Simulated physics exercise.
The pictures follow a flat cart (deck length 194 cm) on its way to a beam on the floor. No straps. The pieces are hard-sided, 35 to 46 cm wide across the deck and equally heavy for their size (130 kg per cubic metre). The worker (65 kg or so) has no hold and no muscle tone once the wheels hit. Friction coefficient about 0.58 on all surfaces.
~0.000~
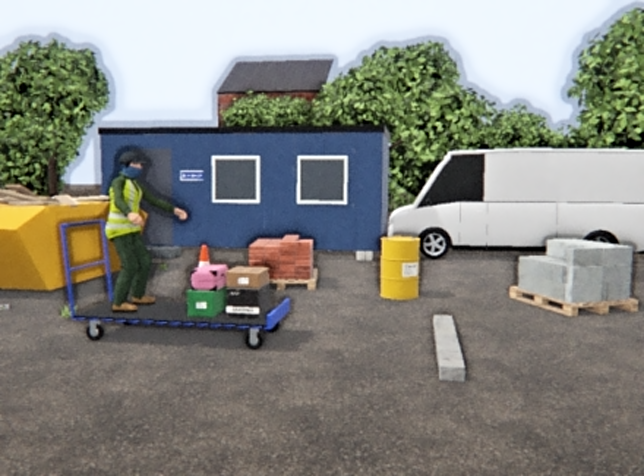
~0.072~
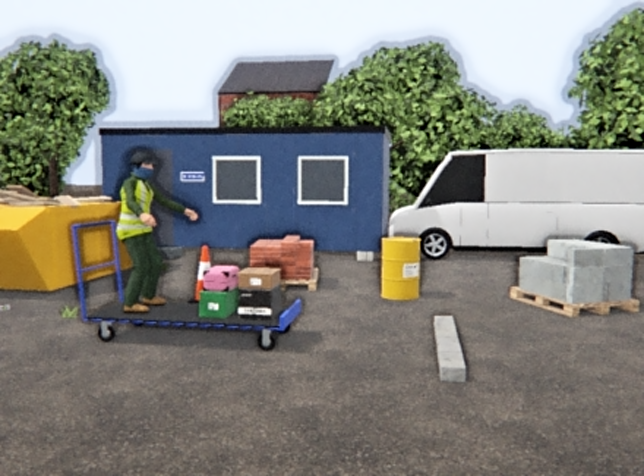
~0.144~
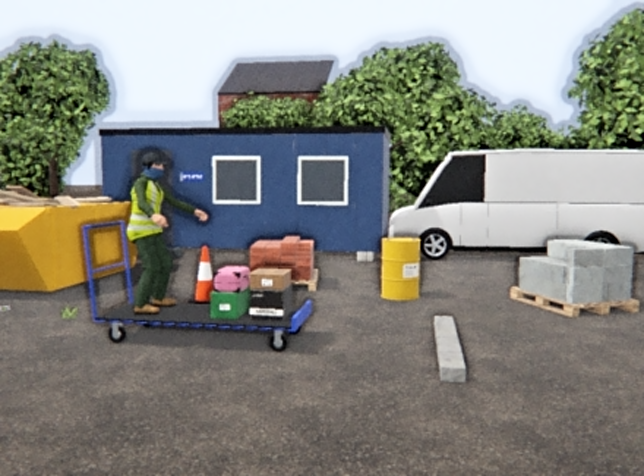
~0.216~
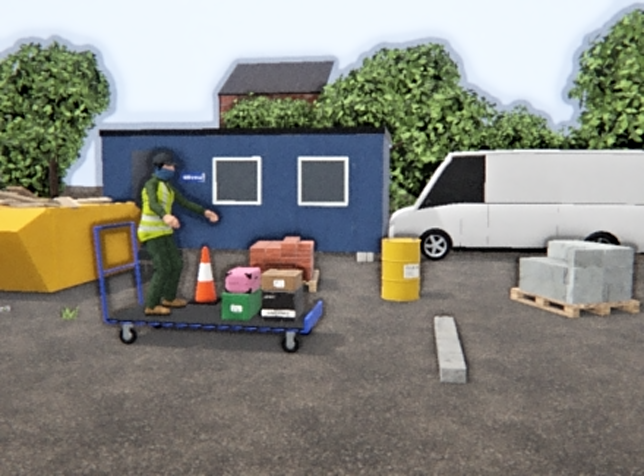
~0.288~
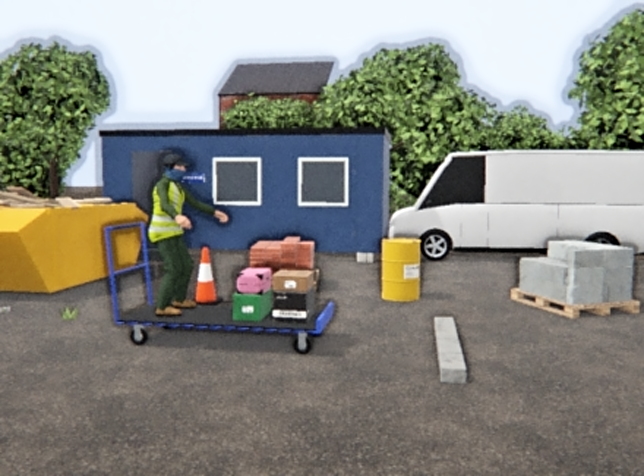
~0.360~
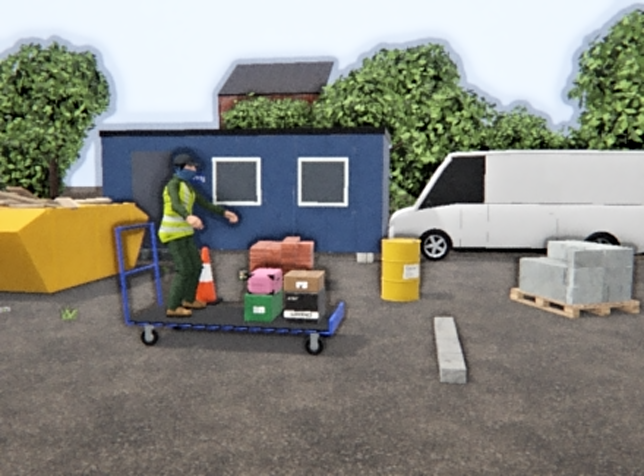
A blue flat cart carrying a standing worker in a yellow vest and several stacked boxes rolls steadily right across a paved yard, passing an orange cone and a blue cabin, while the worker holds both arms out in front.
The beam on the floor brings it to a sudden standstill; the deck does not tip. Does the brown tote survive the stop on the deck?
In the end the brown tote stays aboard.
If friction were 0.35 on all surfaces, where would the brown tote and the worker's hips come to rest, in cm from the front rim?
In that case brown 60 past, hips 110 behind.
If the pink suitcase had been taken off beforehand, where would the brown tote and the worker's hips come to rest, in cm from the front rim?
Then brown 10 behind, hips 130 behind.
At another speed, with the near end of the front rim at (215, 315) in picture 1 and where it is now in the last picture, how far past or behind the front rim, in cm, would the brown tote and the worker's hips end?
Then brown 150 past, hips 50 behind.
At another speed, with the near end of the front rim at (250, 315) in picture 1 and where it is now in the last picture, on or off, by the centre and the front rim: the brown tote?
Then brown off.
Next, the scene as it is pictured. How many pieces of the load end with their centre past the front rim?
0 in all.
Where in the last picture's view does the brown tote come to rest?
Around (439, 286).
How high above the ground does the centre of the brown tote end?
Some 60 cm up.
The wheels strike at 1.02 s.
After 1.57 s the brown tote is 9 cm behind the rim, tilted 0°, near (439, 286) in the last picture's view.
After 2.02 s the brown tote is 9 cm behind the rim, tilted 0°, near (439, 286) in the last picture's view.
Final state at 4.6 s, nothing is past the rim; behind it, brown tote, black carton, green tote, pink suitcase and the worker's hips.
